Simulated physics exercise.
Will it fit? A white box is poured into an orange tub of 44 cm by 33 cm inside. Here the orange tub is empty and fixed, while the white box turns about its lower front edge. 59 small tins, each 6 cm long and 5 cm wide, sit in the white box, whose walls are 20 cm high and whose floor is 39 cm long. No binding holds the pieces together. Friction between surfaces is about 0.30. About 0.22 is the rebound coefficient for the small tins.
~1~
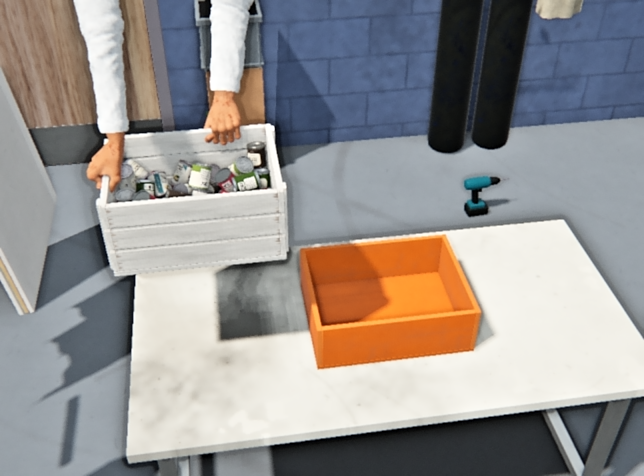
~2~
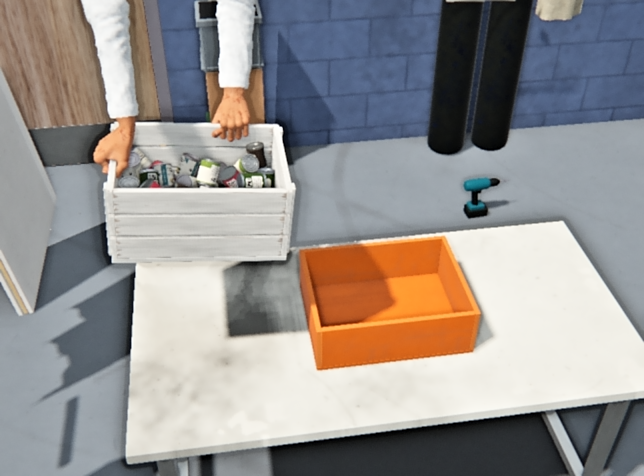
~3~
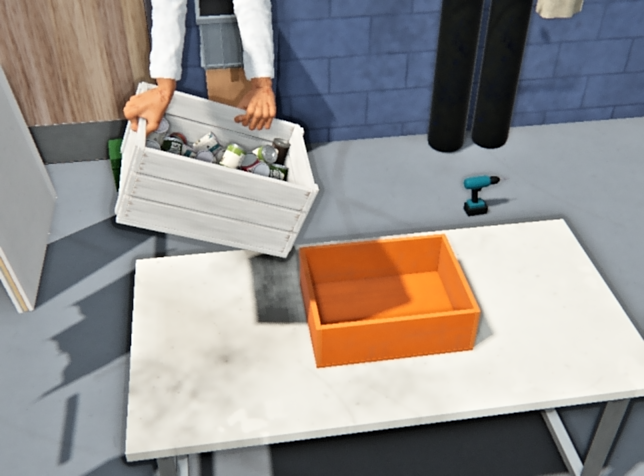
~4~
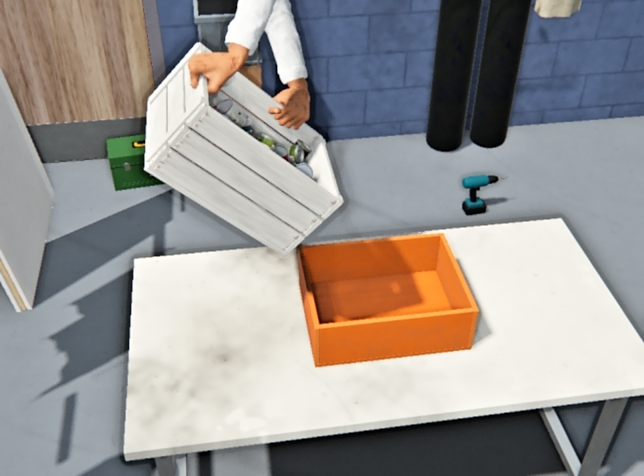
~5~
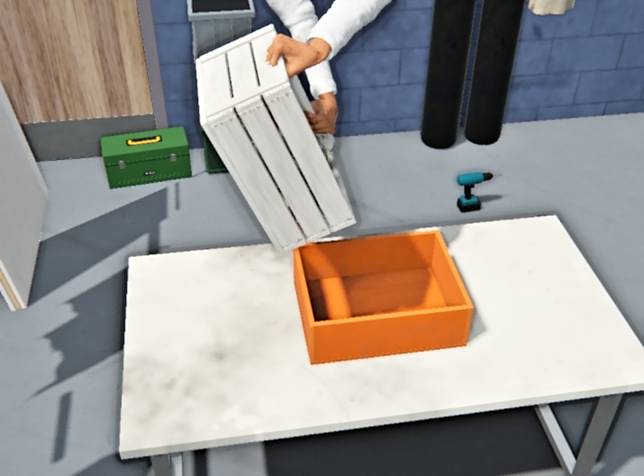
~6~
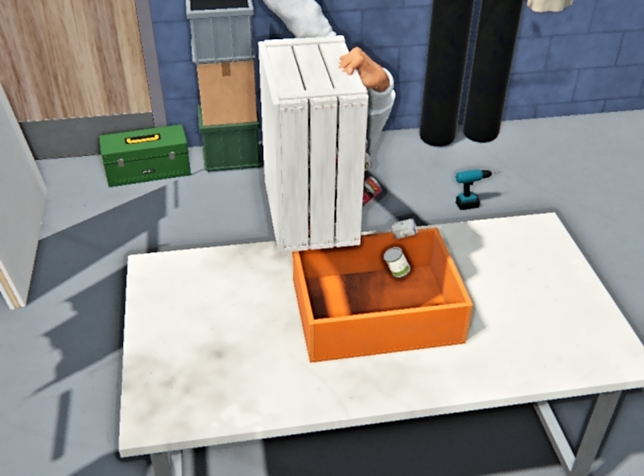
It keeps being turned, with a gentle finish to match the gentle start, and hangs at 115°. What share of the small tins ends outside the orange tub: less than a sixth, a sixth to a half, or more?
Outside the orange tub: Not even a sixth.
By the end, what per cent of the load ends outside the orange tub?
That comes to around 0 per cent.
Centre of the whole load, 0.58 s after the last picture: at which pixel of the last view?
The centre sits near (389, 282).
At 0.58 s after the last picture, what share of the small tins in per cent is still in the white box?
Some 20 per cent.
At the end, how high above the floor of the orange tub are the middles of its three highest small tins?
Around 13 centimetres.
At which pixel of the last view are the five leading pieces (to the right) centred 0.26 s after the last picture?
(433, 287).
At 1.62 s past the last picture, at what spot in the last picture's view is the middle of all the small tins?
Somewhere near (398, 299) in pixels.
Then, 0.26 s after the last picture, tilt 106°; 39 still in the white box, 9 in the orange tub and 11 in the air.
Then, 0.58 s after the last picture, tilt 115°; 13 still in the white box, 35 in the orange tub and 11 in the air.
Then, 1.04 s after the last picture, tilt 115°; 57 in the orange tub, 1 outside the orange tub and 1 in the air.
Outcome (1.62 s after the last picture), 58 in the orange tub and 1 outside the orange tub. Asked share, 1 of 59, 2 per cent.
